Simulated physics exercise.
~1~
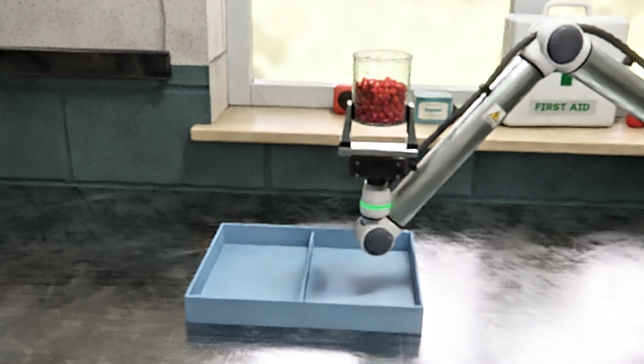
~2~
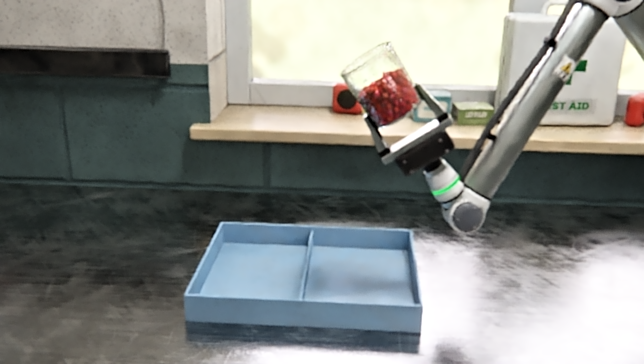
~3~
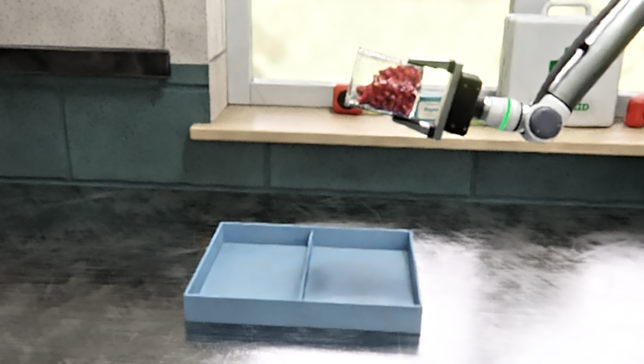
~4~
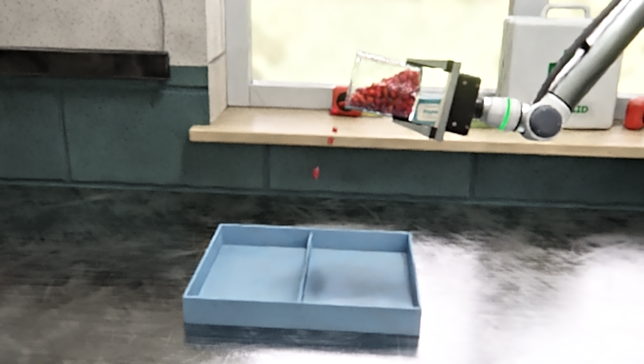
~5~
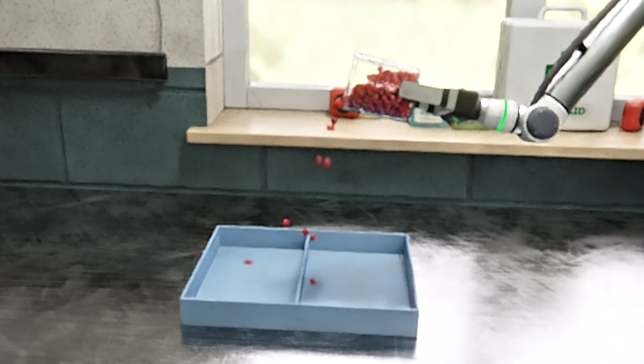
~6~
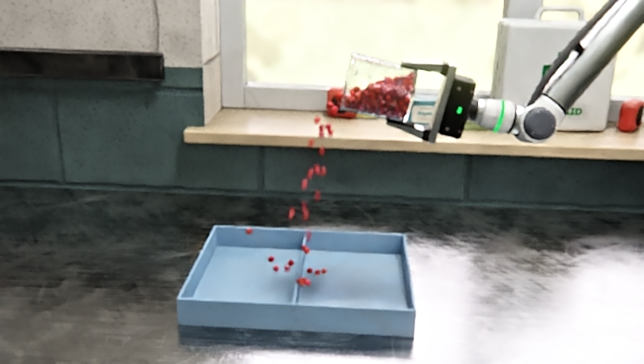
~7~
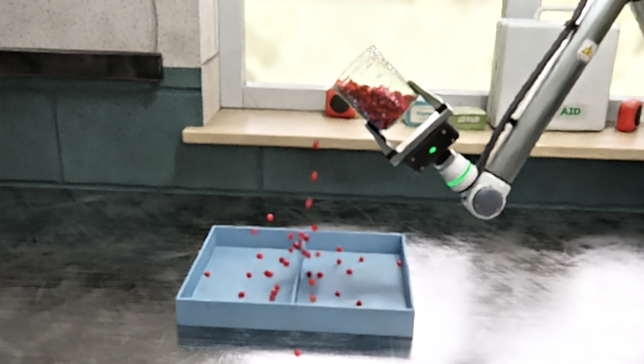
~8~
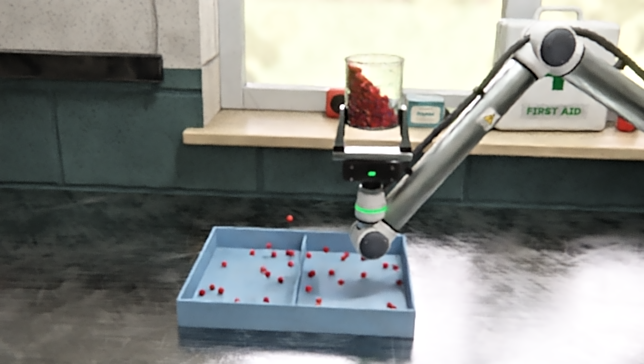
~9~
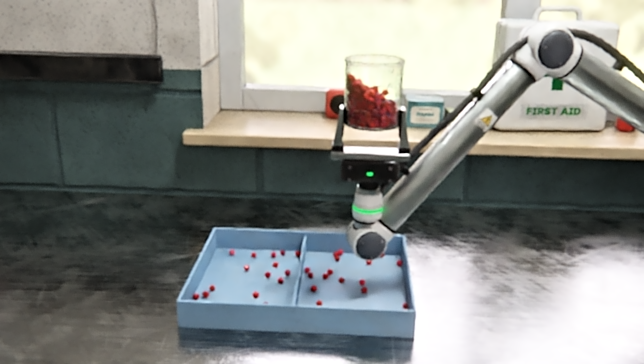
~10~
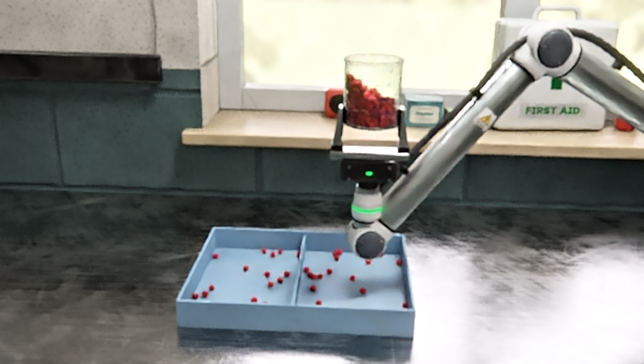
A robot arm tips a clear tumbler, scatters red beads across a divided blue tray, and rights it.
